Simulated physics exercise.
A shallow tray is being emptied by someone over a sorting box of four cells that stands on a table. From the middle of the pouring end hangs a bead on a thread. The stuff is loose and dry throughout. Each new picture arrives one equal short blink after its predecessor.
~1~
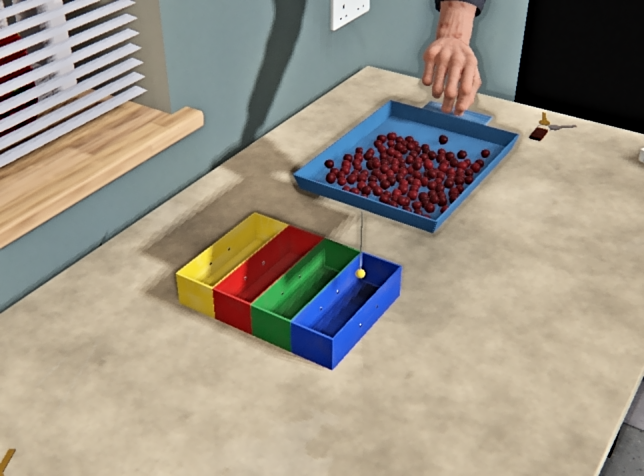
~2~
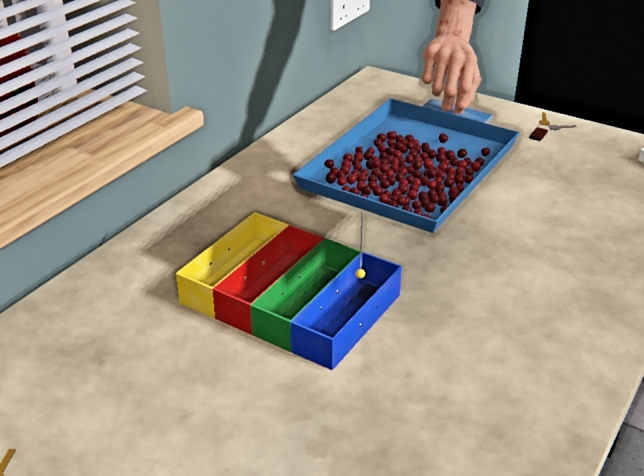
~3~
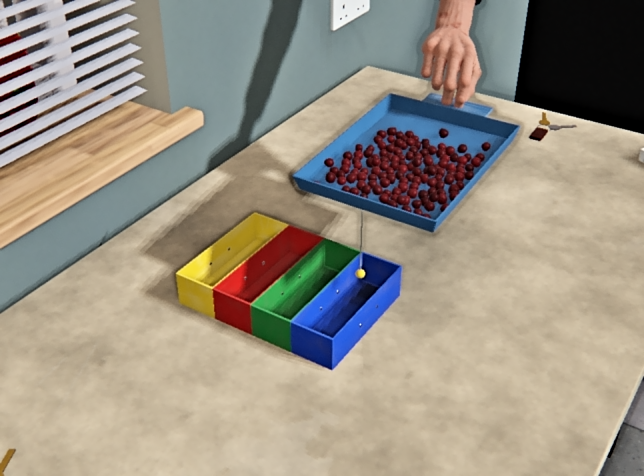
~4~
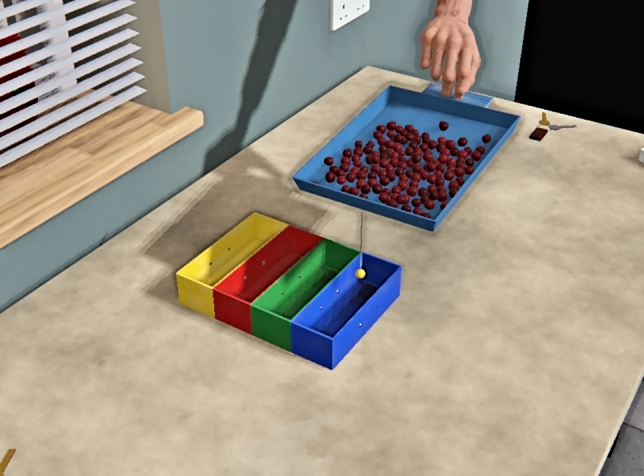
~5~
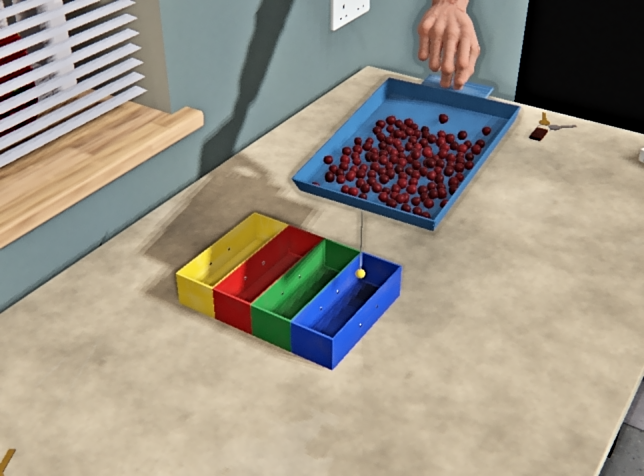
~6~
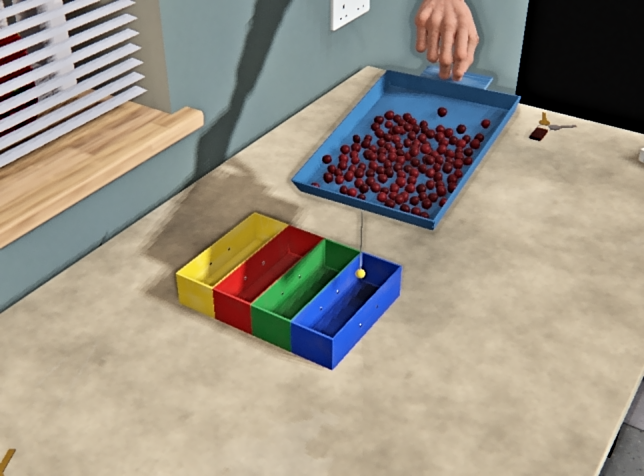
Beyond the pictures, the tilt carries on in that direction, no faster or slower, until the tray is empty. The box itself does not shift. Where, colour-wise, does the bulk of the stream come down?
In the green cell.
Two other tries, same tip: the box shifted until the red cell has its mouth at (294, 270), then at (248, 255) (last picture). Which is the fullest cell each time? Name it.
In order: The cell in red, the green cell.
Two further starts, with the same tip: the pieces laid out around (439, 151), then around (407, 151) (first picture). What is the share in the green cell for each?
It would be about 40 per cent for the first and about 40 per cent for the second.
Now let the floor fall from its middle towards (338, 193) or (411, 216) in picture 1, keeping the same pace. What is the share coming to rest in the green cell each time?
Lab note: Case 1 near 60 %, case 2 near 0 %.
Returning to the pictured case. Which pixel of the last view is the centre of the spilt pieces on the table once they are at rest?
Around (356, 387).
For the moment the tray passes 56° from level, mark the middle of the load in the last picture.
The middle of the load sits near (371, 158).
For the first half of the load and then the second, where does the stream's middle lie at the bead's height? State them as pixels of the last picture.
The first part passes (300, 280); everything after passes (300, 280).
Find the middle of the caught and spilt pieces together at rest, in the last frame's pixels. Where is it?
The centre comes to rest close to (295, 320).
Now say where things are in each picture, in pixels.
In the first frame, corners of the pouring end at (300, 174) and (434, 218), level; middle of the load at (402, 173), dried cherries; bead on its thread at (360, 274); yellow cell at (196, 293); red cell at (233, 309); green cell at (271, 325); blue cell at (312, 343).
In the second frame, corners of the pouring end at (300, 174) and (434, 217), level; middle of the load at (402, 172).
In the third frame, corners of the pouring end at (299, 175) and (434, 217), tipped barely, lowest at the left corner; middle of the load at (402, 170).
In the fourth frame, corners of the pouring end at (299, 176) and (433, 217), tipped a little, lowest at the left corner; middle of the load at (402, 166).
In the fifth frame, corners of the pouring end at (298, 177) and (432, 217), tipped a little, lowest at the left corner; middle of the load at (402, 163).
In the sixth frame, corners of the pouring end at (298, 178) and (432, 217), tipped a little, lowest at the left corner; middle of the load at (400, 161); yellow cell at (196, 293); red cell at (233, 309); green cell at (271, 325); blue cell at (312, 343).
Soon after the last picture, tray tipped steeply; all on the tray.
A little later, tray tipped right over; about a quarter on the tray; about a quarter in the green cell; a small part in the red cell; a small part in the blue cell; about a quarter falling or outside the box.
Later still, tray tipped past a quarter turn; about half in the green cell; about a quarter in the blue cell; about a quarter in the red cell; a stray few in the yellow cell; a small part falling or outside the box.
At rest, tray tipped past a quarter turn; about half in the green cell; about a quarter in the blue cell; about a quarter in the red cell; a stray few in the yellow cell; a small part outside the box.
